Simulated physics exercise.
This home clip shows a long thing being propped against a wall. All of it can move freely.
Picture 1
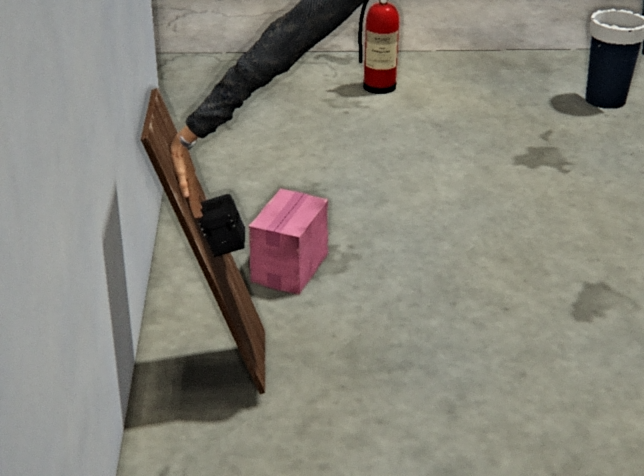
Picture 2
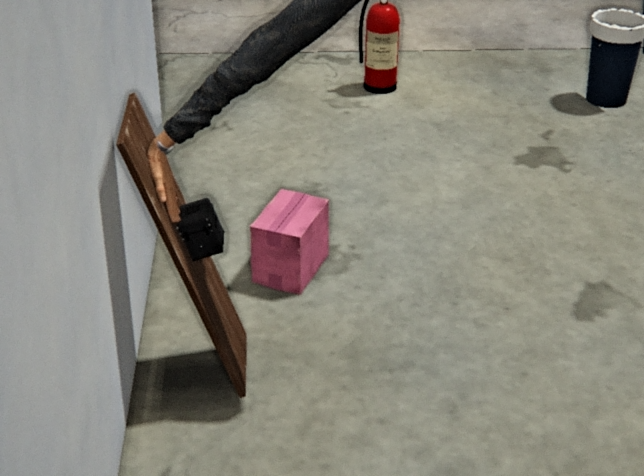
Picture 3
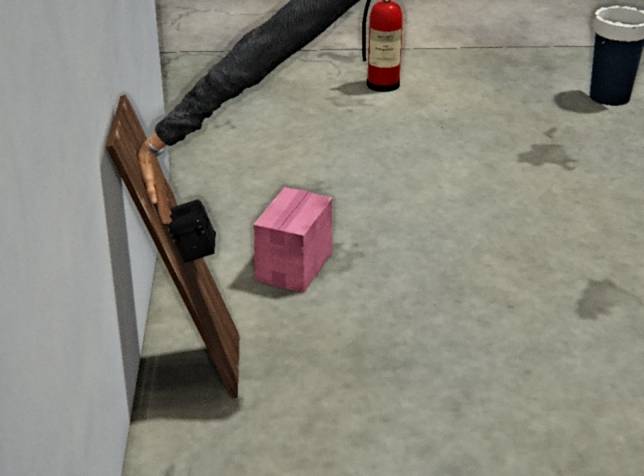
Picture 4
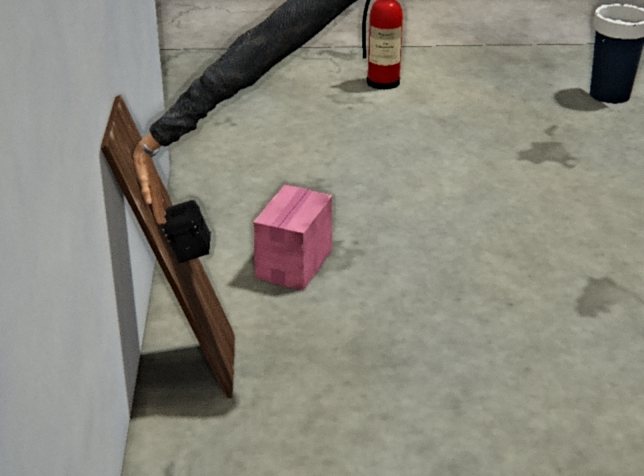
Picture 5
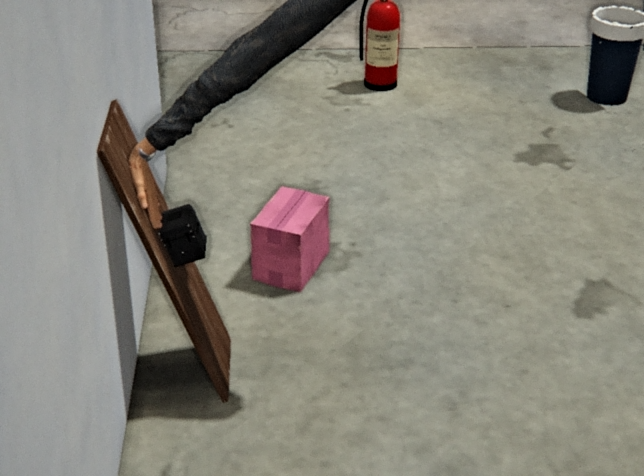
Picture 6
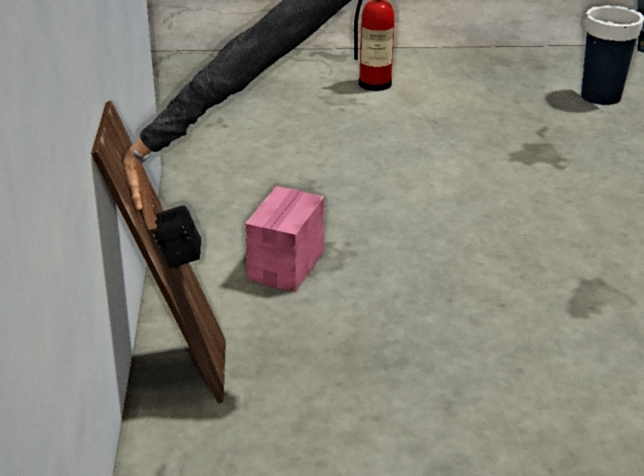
On a bare concrete floor, a dark-sleeved arm pushed a brown board with a small black box on it slightly left, propping it against the pale wall, while the pink box nearby stayed put.
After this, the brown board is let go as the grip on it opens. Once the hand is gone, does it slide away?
No, it stays put.
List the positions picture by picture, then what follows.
On its way; brown board (211, 247); pink box (290, 241), in the first picture.
On its way; brown board (190, 251); pink box (291, 241), in the second picture.
On its way; brown board (181, 253); pink box (294, 239), in the third picture.
On its way; brown board (177, 253); pink box (294, 237), in the fourth picture.
Propped up under the hand; brown board (172, 257); pink box (291, 238), in the fifth picture.
Propped up under the hand; brown board (167, 258); pink box (286, 238), in the sixth picture.
Then, 0.20 s after the last picture, nothing has stirred.
Then, 0.60 s after the last picture, brown board resting near (167, 259).
At rest, both in place. Seen from the same camera at the end, brown board near (166, 259). The board stays up.
